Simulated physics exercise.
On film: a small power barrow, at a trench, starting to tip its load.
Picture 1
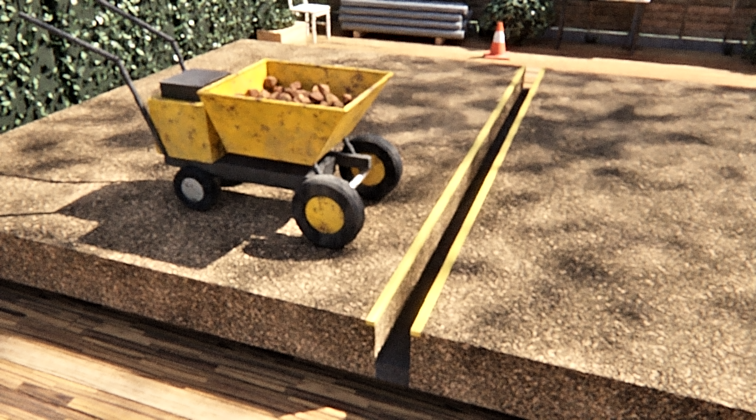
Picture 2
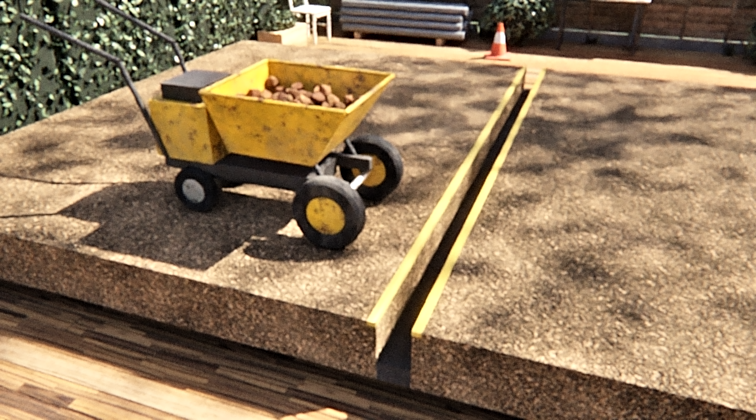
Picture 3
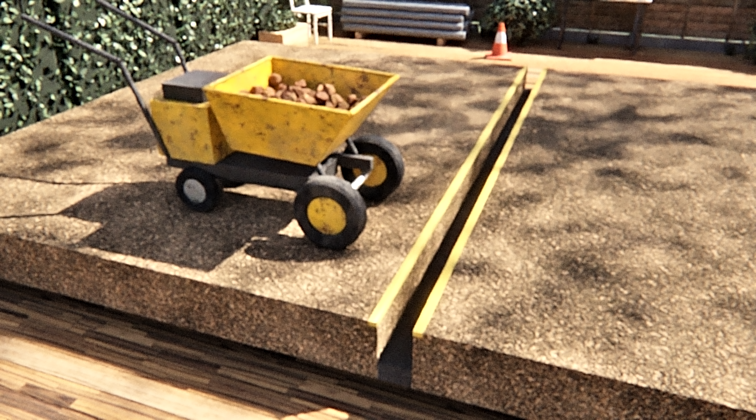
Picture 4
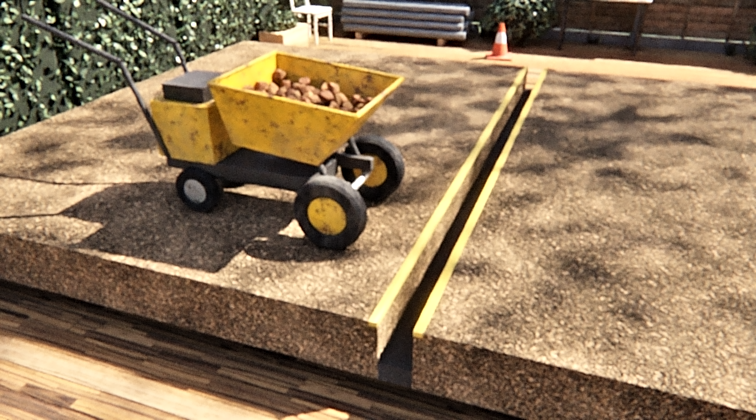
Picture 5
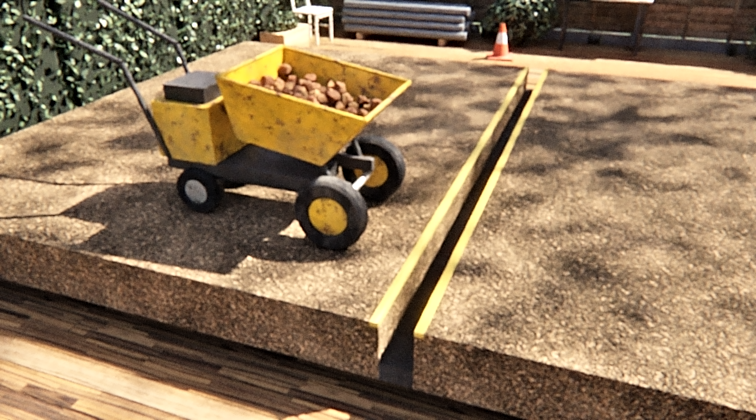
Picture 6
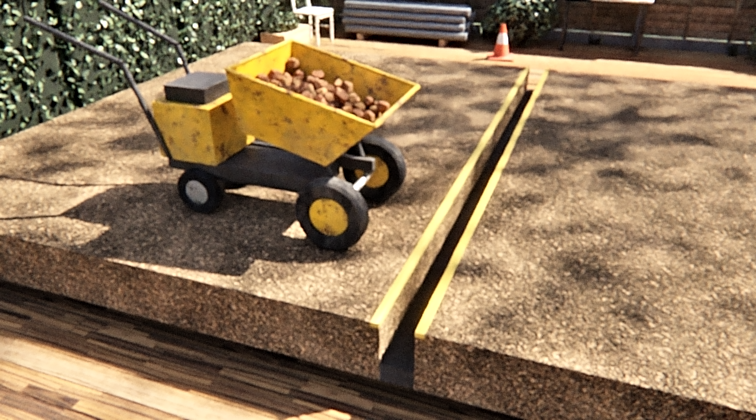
In this clip, a small yellow power barrow loaded with brown clods stands on a raised gritty surface, left of a narrow yellow-edged trench. Its skip slowly tilts a little toward the right, while the wheels stay nearly still.
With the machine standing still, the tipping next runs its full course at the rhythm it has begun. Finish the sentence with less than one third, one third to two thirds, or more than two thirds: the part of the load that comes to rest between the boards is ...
The part between the boards is less than one third.
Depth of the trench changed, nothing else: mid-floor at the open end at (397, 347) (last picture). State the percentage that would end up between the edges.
It comes out near 20 percent.
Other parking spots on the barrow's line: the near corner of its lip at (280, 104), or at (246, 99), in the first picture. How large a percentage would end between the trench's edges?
Result: 50 in a hundred, then 30 in a hundred.
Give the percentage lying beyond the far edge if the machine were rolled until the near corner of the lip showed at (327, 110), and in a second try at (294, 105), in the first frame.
60 % then 20 %.
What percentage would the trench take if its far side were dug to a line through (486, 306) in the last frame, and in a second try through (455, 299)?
First case 80 %, second case 40 %.
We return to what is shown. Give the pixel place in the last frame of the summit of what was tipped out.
The top settles at about (484, 214).
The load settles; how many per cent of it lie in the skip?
Around 0 in a hundred.
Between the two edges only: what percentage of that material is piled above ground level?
Estimate: Around 25 %.
Just after the last frame, skip tipped steeply; every one in the skip.
A moment on, skip tipped right over; almost all in the skip; just a few in or heaped over the trench; just a few beyond it; just a few falling.
Further on, skip tipped right over; roughly a quarter in the skip; about a tenth in or heaped over the trench; roughly two thirds beyond it; just a few falling.
When it is over, skip tipped right over; just a few in the skip; about a tenth in or heaped over the trench; the larger part beyond it.
